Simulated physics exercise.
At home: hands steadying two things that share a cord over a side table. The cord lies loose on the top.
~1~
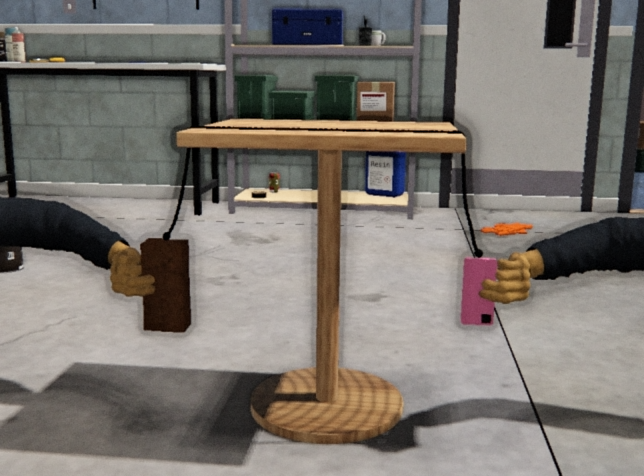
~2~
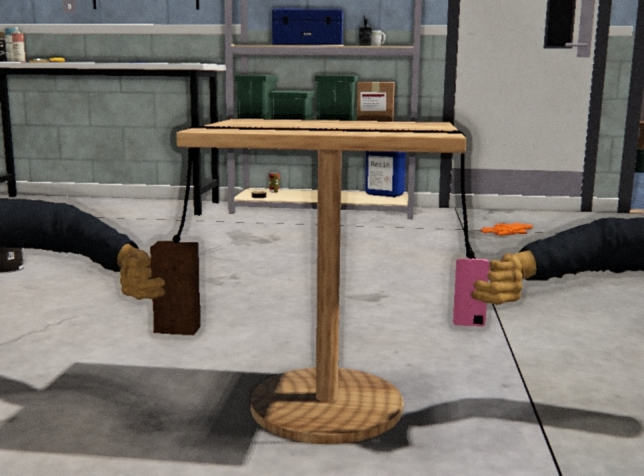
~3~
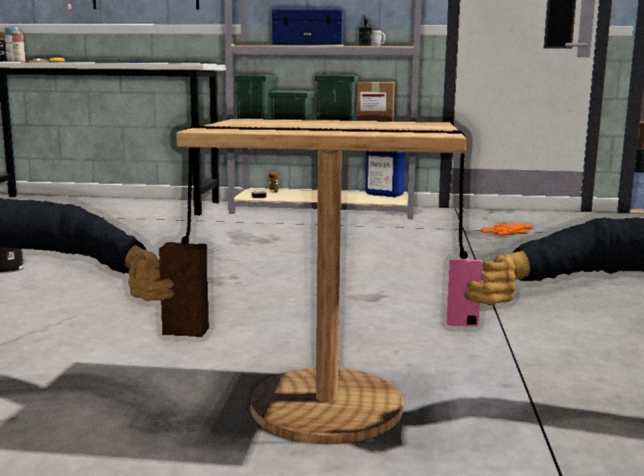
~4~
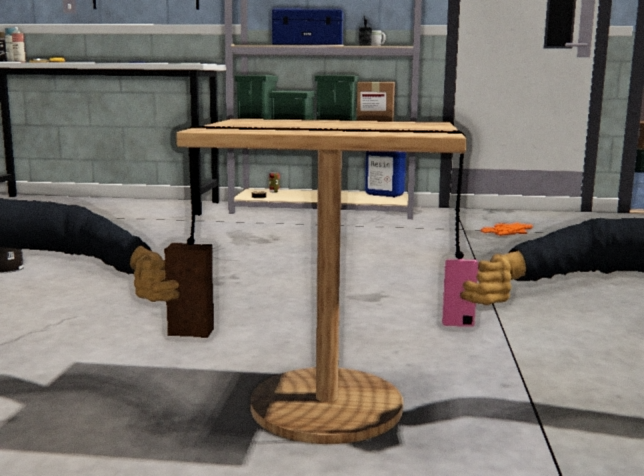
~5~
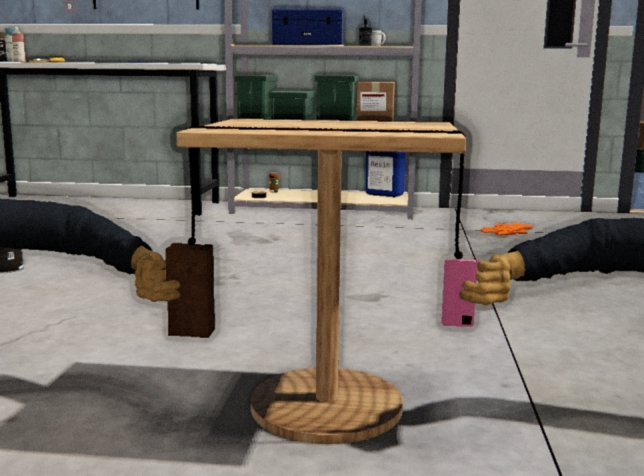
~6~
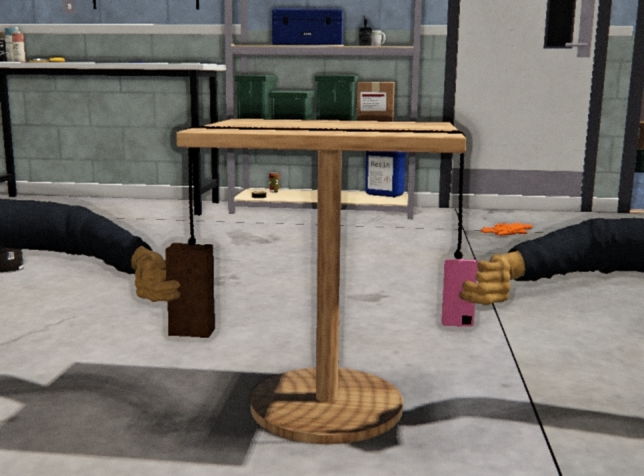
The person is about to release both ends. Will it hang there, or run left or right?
The cord drops leftwards.
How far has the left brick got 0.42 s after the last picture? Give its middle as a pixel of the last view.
At about (187, 380).
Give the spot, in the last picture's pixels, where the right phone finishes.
Near (469, 191).
Then, 0.42 s on from there, left brick down on the floor near (187, 380); right phone higher near (470, 190).
Then, 1.04 s on from there, left brick down on the floor near (192, 382); right phone higher near (467, 192).
In the end, left brick down on the floor near (194, 383); right phone higher near (469, 191). The cord goes down on the left.
